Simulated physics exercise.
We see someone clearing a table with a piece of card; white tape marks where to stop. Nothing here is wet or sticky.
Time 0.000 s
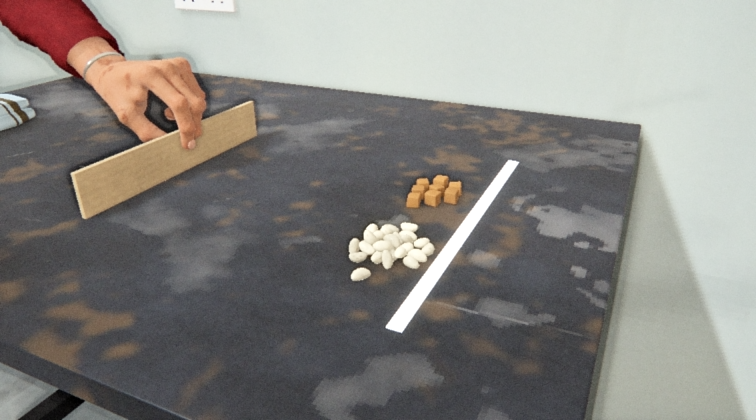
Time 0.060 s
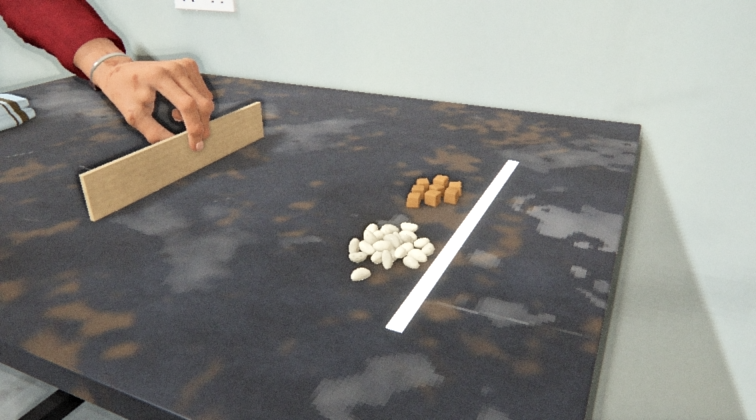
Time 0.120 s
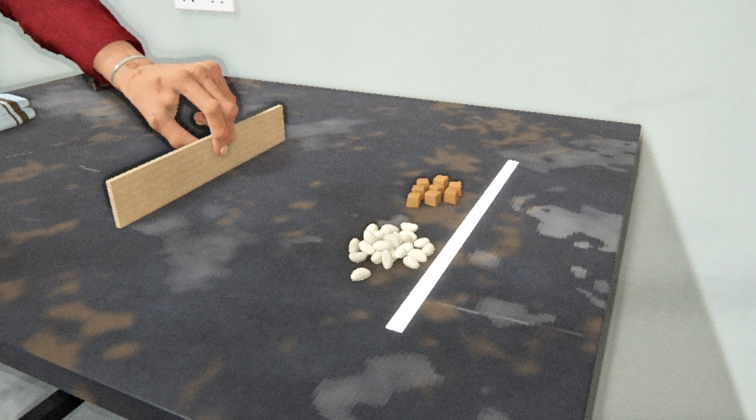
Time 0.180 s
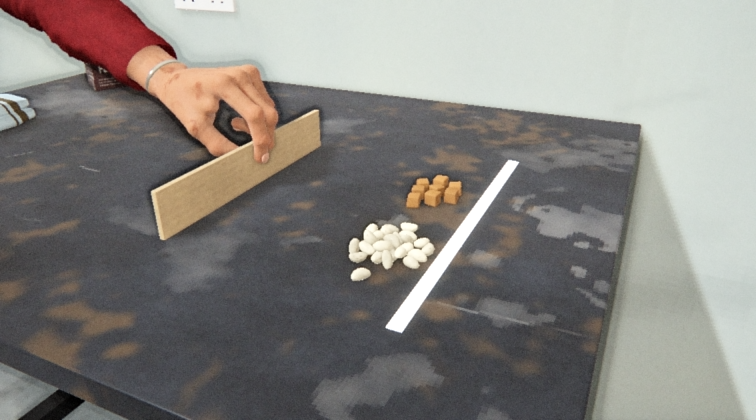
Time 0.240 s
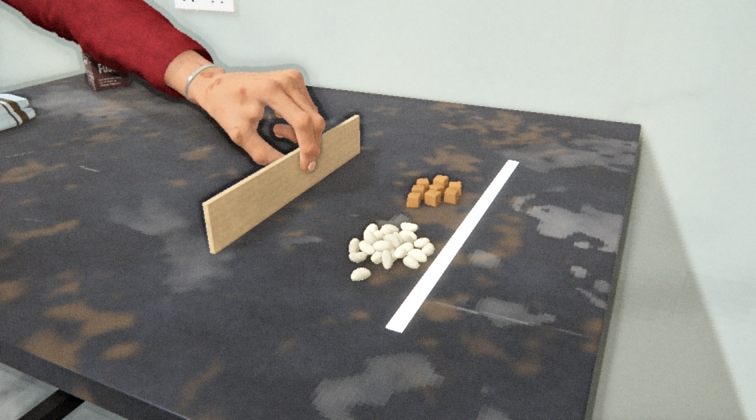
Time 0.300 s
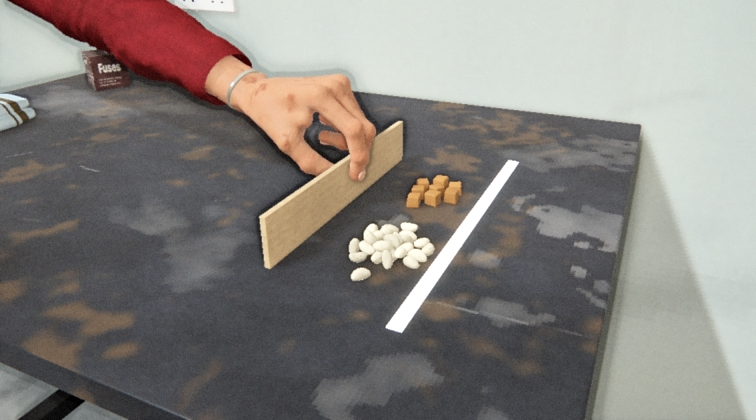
A piece of card, held upright by a hand in a red sleeve, starts at the left of a dark mottled table and slides slowly to the right. It closes in on some white beans and a few brown sugar cubes, which stay still beside the white tape, with a gap still left between.
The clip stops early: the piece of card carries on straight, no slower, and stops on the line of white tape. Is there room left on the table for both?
As I see it, the nearer batch will fail to stay fully on the surface, the farther batch will fail to stay fully on the surface.
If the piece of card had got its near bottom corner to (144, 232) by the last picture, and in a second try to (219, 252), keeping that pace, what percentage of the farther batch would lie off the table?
That works out to 0 % the first time and 0 % the other time.
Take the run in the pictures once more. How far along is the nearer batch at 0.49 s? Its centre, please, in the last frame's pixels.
I'd place its centre close to (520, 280).
Around 0.38 s, piece of card still moving, near (420, 172); nearer batch all on the table, its front near (439, 262); farther batch all on the table, its front near (465, 202).
Around 0.49 s, piece of card stopped at the white tape; nearer batch all on the table, its front near (595, 289); farther batch all on the table, its front near (561, 234).
Around 0.77 s, piece of card stopped at the white tape; nearer batch about half over the edge; farther batch about a third over the edge.
Finally (1.2 s), piece of card stopped at the white tape; nearer batch about half over the edge; farther batch about half over the edge.
